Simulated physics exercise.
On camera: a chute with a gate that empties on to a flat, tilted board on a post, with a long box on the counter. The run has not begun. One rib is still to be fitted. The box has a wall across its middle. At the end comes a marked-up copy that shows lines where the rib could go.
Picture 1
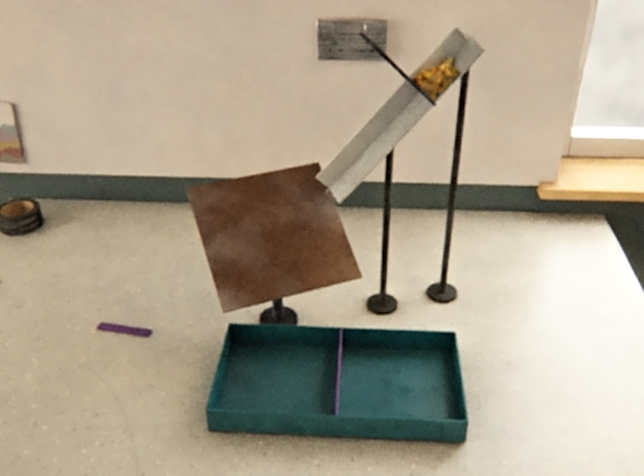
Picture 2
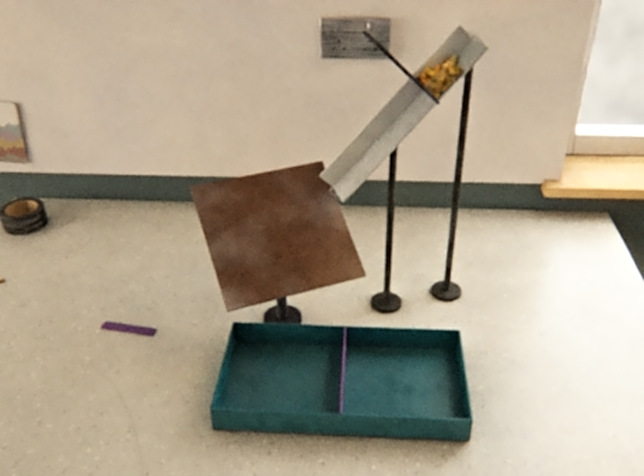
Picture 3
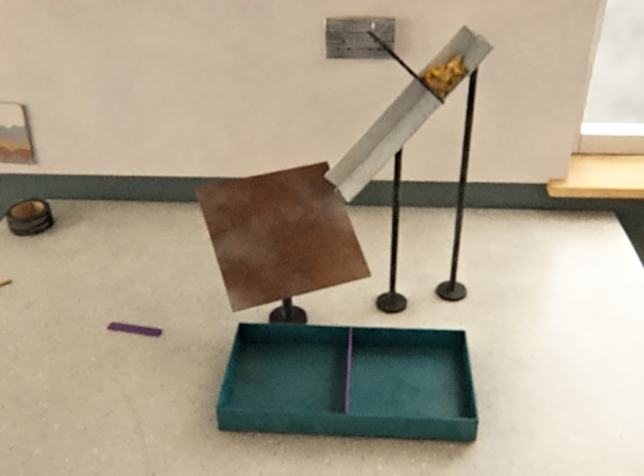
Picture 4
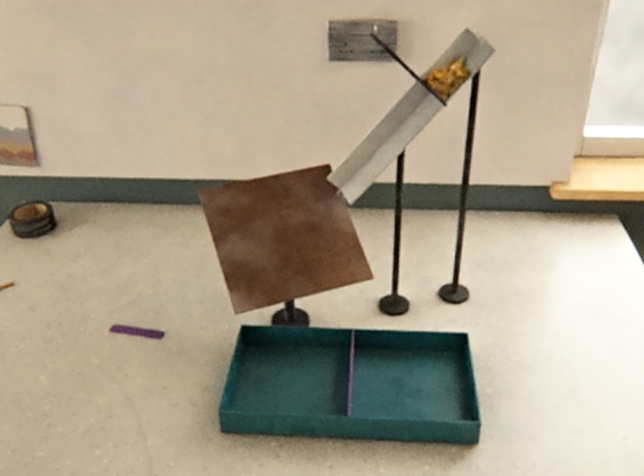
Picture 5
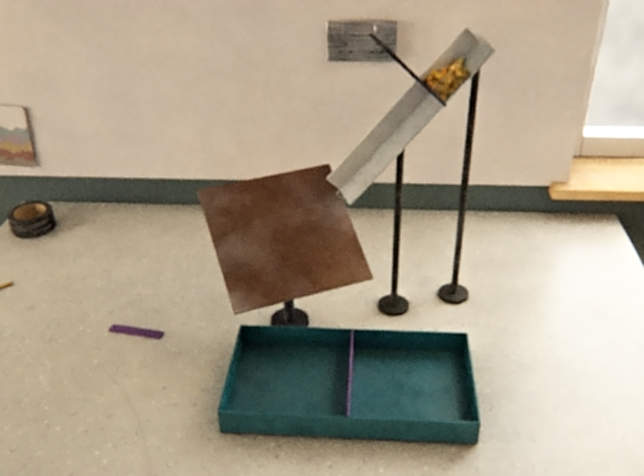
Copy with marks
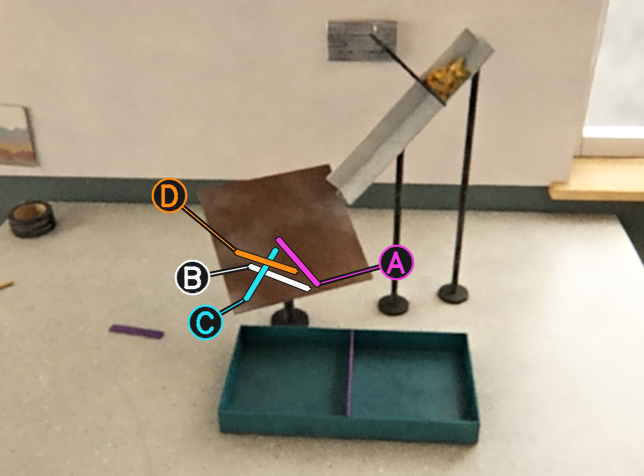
At the start, yellow puffed balls sit behind a gate in a sloping grey chute, above a tilted brown board and a teal box with a purple dividing wall. The view shifts slightly, so everything drifts a little to the right together, then holds steady while the balls stay put.
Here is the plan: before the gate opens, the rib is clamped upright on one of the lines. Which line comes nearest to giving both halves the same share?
Line A.
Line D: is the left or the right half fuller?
More lands on the left.
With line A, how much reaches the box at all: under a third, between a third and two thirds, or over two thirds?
Over two thirds.
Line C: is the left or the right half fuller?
More lands on the left.
On the marked copy, line A from (278, 239) to (317, 284); line B from (250, 266) to (307, 288); line C from (275, 250) to (246, 298); line D from (237, 252) to (295, 271).
With A, of what is caught, about half in the left half, about half in the right.
With B, of what is caught, most in the left half, a small part in the right.
With C, of what is caught, nearly all in the left half, a small part in the right.
With D, of what is caught, nearly all in the left half, a small part in the right.
